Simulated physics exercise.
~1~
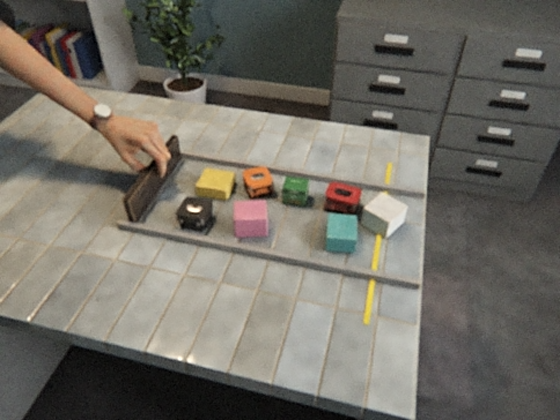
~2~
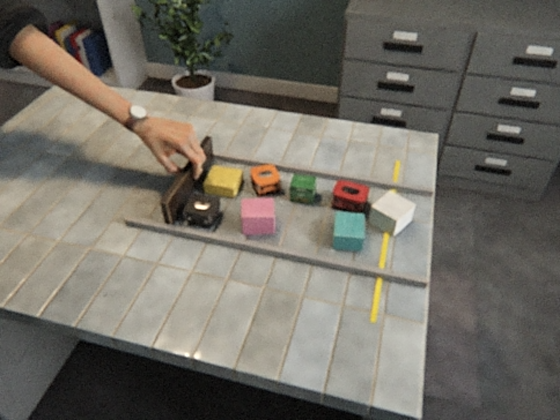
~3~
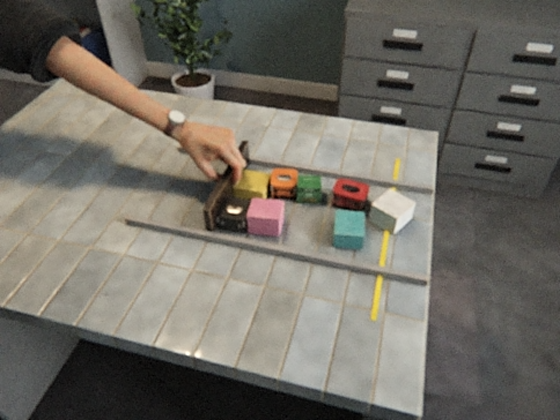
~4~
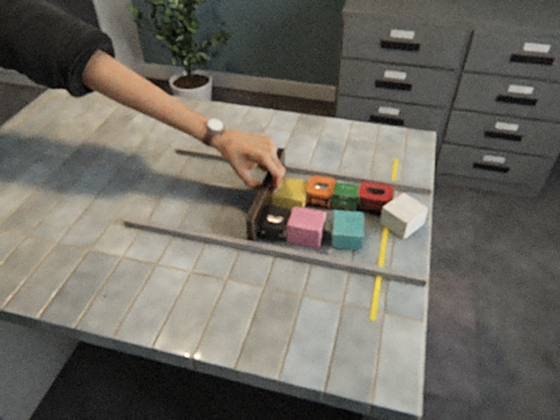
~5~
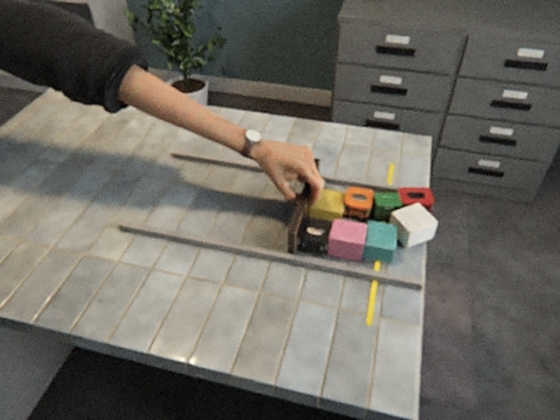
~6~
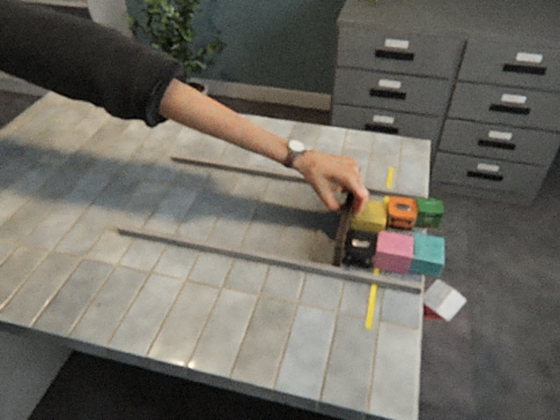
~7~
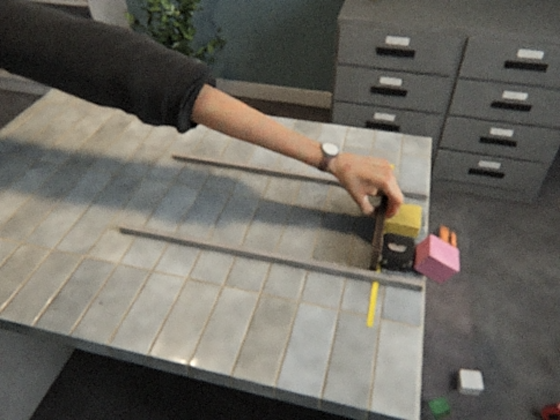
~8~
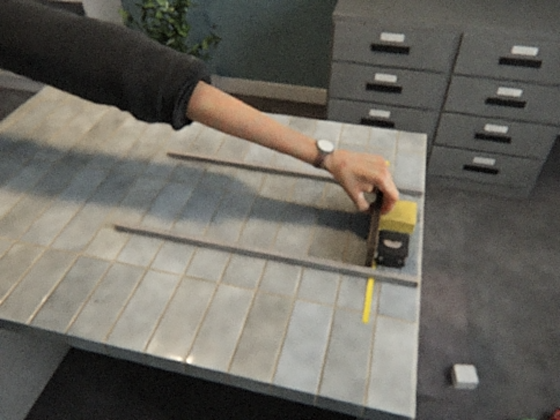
A hand slid an upright board rightward between two rails on a tiled table, gathering colorful blocks and toy cars and pushing most over the edge to the floor, then stopped at the yellow tape with the yellow and black ones still on top.
